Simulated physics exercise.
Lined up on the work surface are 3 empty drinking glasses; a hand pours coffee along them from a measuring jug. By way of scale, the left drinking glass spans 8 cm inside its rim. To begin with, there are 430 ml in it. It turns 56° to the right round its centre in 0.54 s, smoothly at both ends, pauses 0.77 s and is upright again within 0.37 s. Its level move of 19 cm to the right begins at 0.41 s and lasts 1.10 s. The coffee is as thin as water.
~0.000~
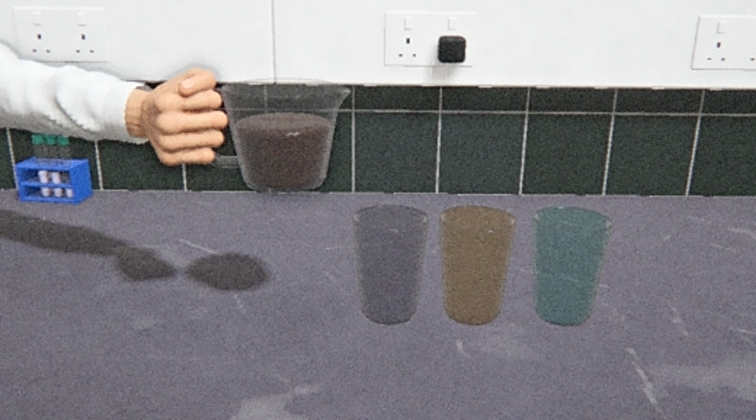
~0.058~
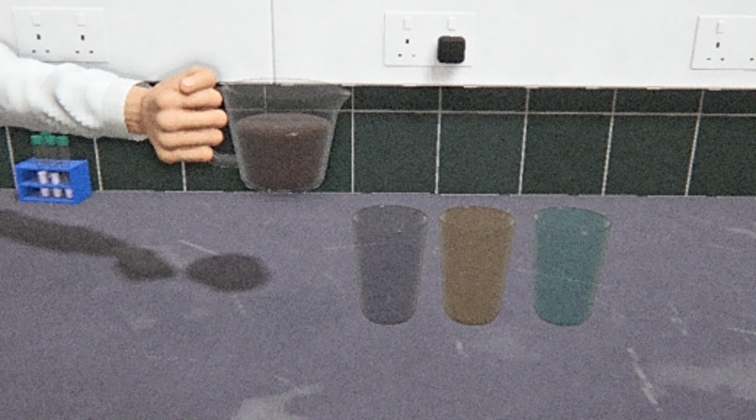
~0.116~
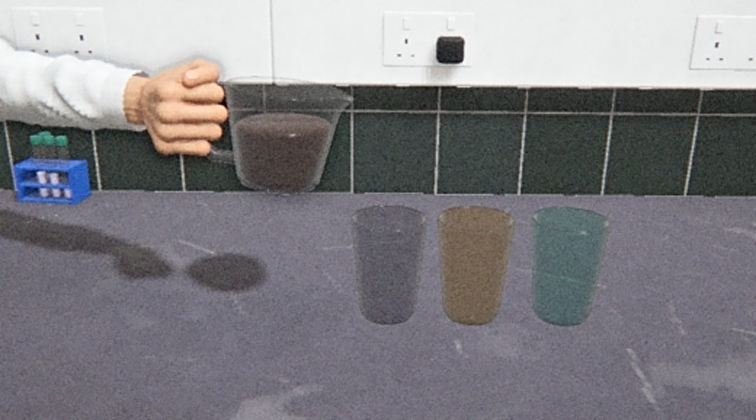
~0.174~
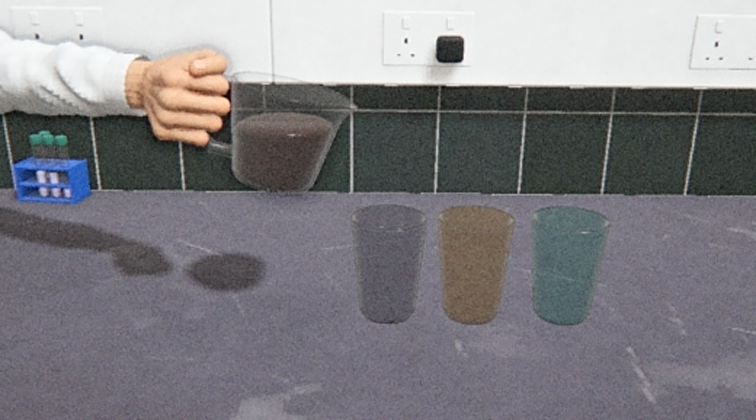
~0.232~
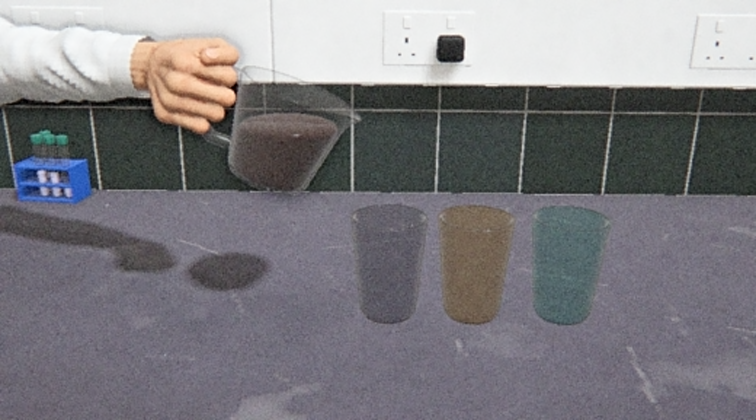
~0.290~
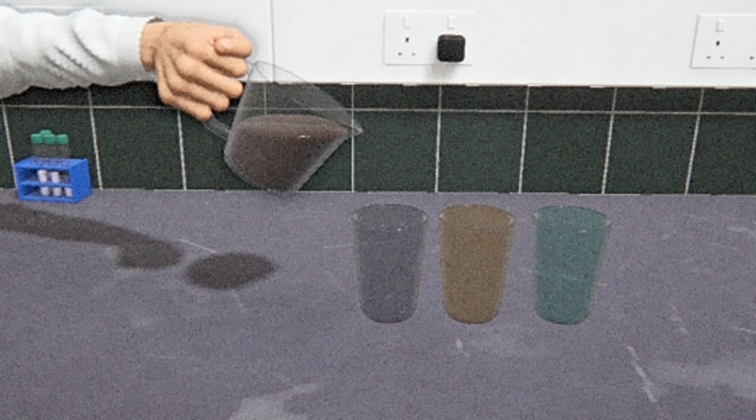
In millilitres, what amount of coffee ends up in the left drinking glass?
About 80 ml.
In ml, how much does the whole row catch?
210 ml or so, all told.
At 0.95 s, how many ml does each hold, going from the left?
Left to right: Roughly 80 ml, 40 ml, 0 ml.
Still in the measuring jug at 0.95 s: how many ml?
270 ml.
After 0.67 s the tilt is 56° and from the left they hold 65 ml, 0 ml, 0 ml, the measuring jug 335 ml, and 0 ml is on the work surface.
After 0.95 s the tilt is 56° and from the left they hold 85 ml, 40 ml, 0 ml, the measuring jug 270 ml, and 15 ml is on the work surface.
After 1.25 s the tilt is 56° and from the left they hold 85 ml, 70 ml, 10 ml, the measuring jug 215 ml, and 25 ml is on the work surface.
After 1.57 s the tilt is 12° and from the left they hold 85 ml, 70 ml, 50 ml, the measuring jug 190 ml, and 35 ml is on the work surface.
In the end from the left they hold 85 ml, 70 ml, 55 ml, the measuring jug 190 ml, and 35 ml is on the work surface.
